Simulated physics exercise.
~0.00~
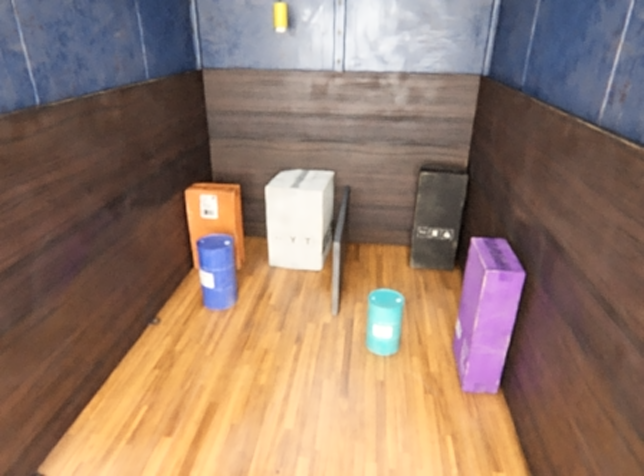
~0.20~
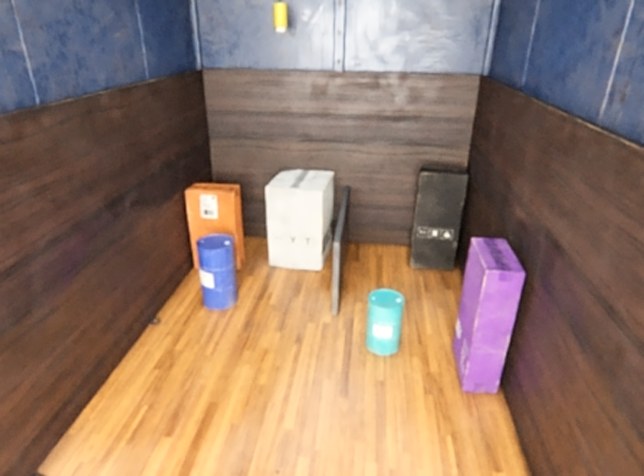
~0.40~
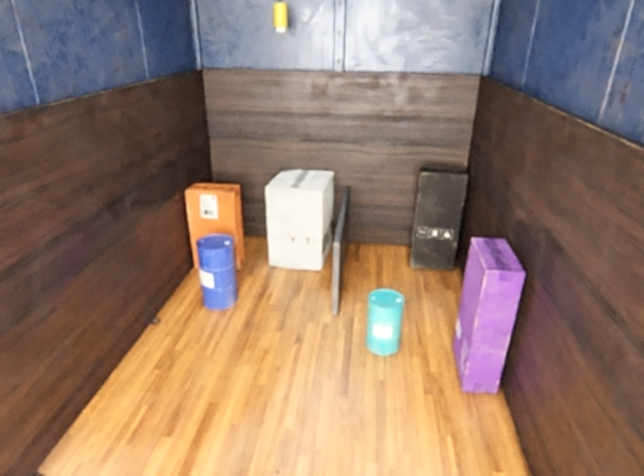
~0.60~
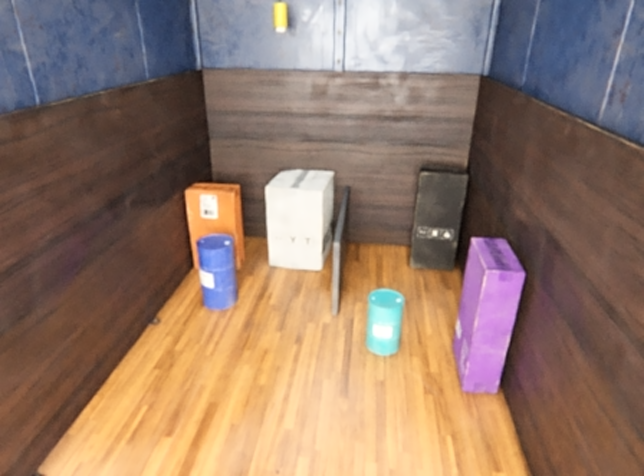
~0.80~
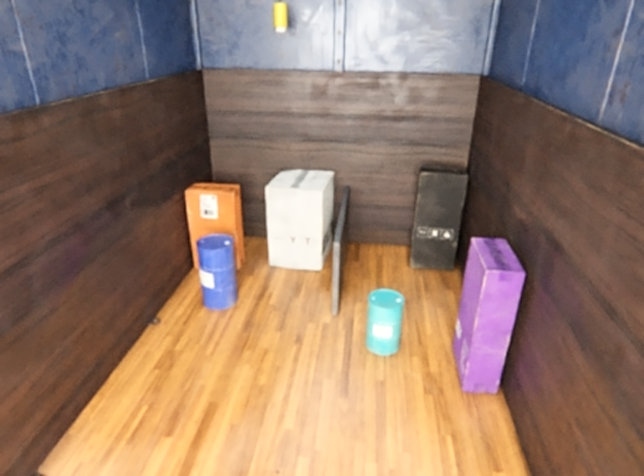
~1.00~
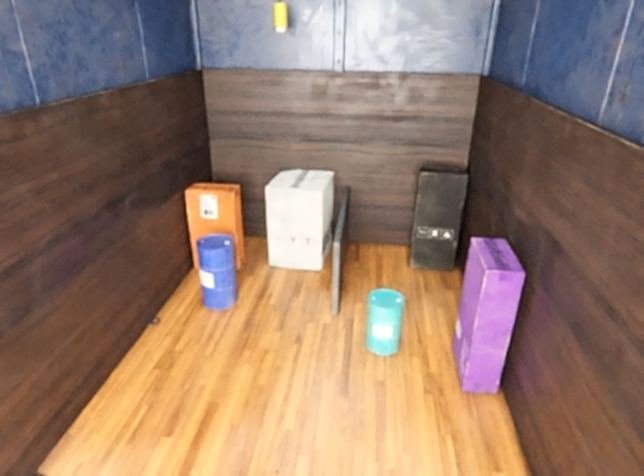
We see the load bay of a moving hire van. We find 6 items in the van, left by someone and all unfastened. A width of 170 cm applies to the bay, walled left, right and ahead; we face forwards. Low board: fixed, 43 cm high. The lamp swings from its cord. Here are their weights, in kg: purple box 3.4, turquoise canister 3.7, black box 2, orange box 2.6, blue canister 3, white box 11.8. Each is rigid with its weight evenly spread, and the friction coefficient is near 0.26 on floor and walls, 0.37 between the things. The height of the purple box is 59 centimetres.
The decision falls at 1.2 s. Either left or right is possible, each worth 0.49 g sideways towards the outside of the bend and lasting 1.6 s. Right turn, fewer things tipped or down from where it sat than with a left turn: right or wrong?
Wrong, the left turn does better.
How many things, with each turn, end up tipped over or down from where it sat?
Steering left costs 0, steering right costs 1.
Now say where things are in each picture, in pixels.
No push; purple box (484, 315); turquoise canister (384, 322), in the first picture.
Push 0.45 g jolt; blue canister (218, 272); white box (302, 218), in the second picture.
Push 0.45 g jolt; black box (437, 219); orange box (217, 228), in the third picture.
No push; blue canister (218, 272); white box (302, 218), in the fourth picture.
No push; black box (437, 219); orange box (217, 228), in the fifth picture.
No push; purple box (484, 315); turquoise canister (384, 322), in the sixth picture.
Turning left. By 1.60 s, push 0.49 g right; turquoise canister 5 cm from its spot near (395, 323); purple box 3 cm from its spot near (491, 316); blue canister 5 cm from its spot.
By 1.90 s, push 0.49 g right; turquoise canister 28 cm from its spot near (445, 326); purple box 3 cm from its spot near (491, 316); blue canister 30 cm from its spot.
By 2.00 s, push 0.49 g right; turquoise canister 28 cm from its spot near (445, 326); purple box 3 cm from its spot near (491, 316); blue canister 42 cm from its spot.
When it is over (3.4 s), not toppled but over 15 cm from the start, turquoise canister, orange box and blue canister; the other 3 within 15 cm of the start. In the last view, purple box near (491, 316), turquoise canister near (445, 326).
Turning right instead, purple box tipped over or down from where it sat, 1 of 6 in all.
